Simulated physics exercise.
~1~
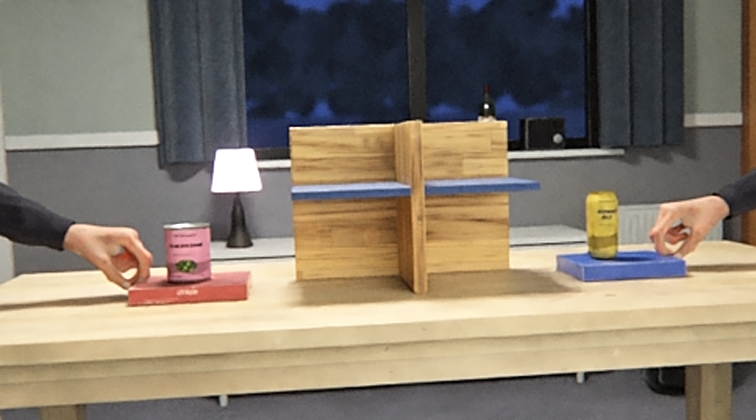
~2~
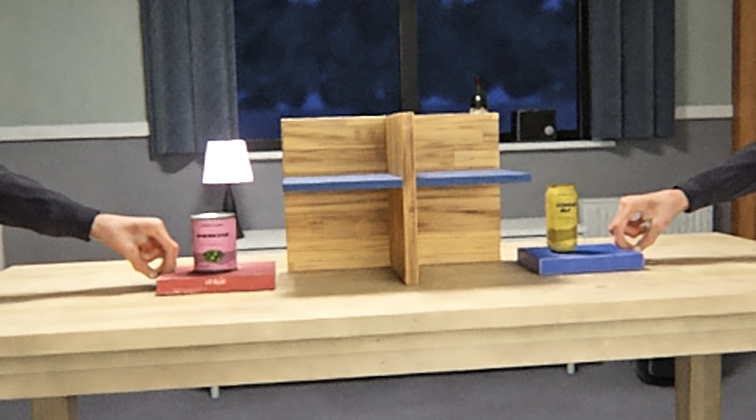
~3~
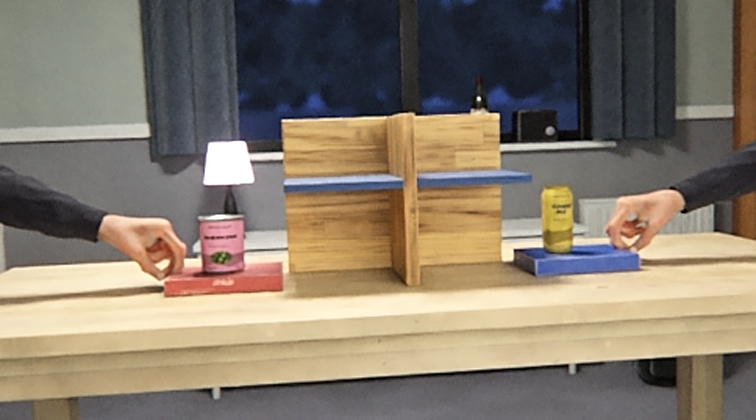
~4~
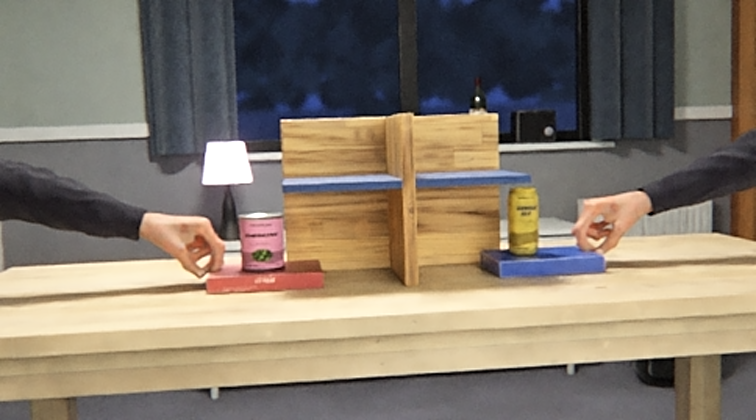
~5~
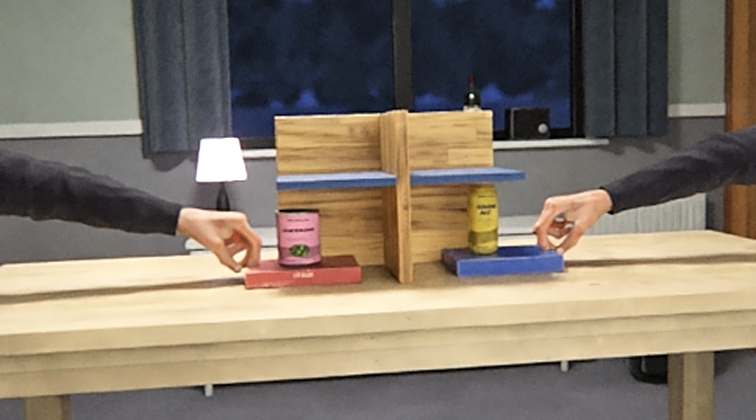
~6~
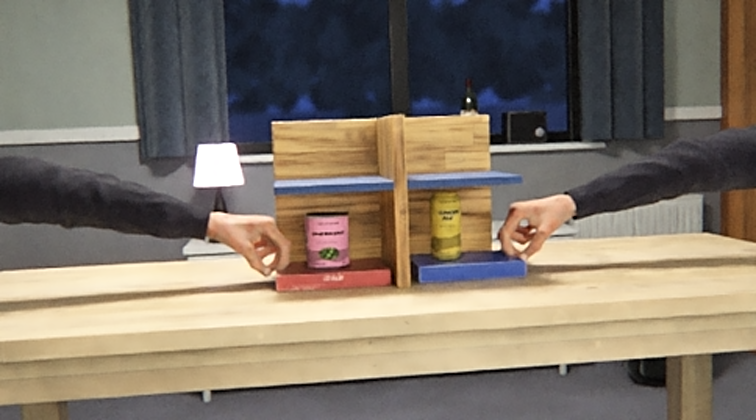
Two hands slide a pink can and a yellow can on flat boxes under blue shelves.
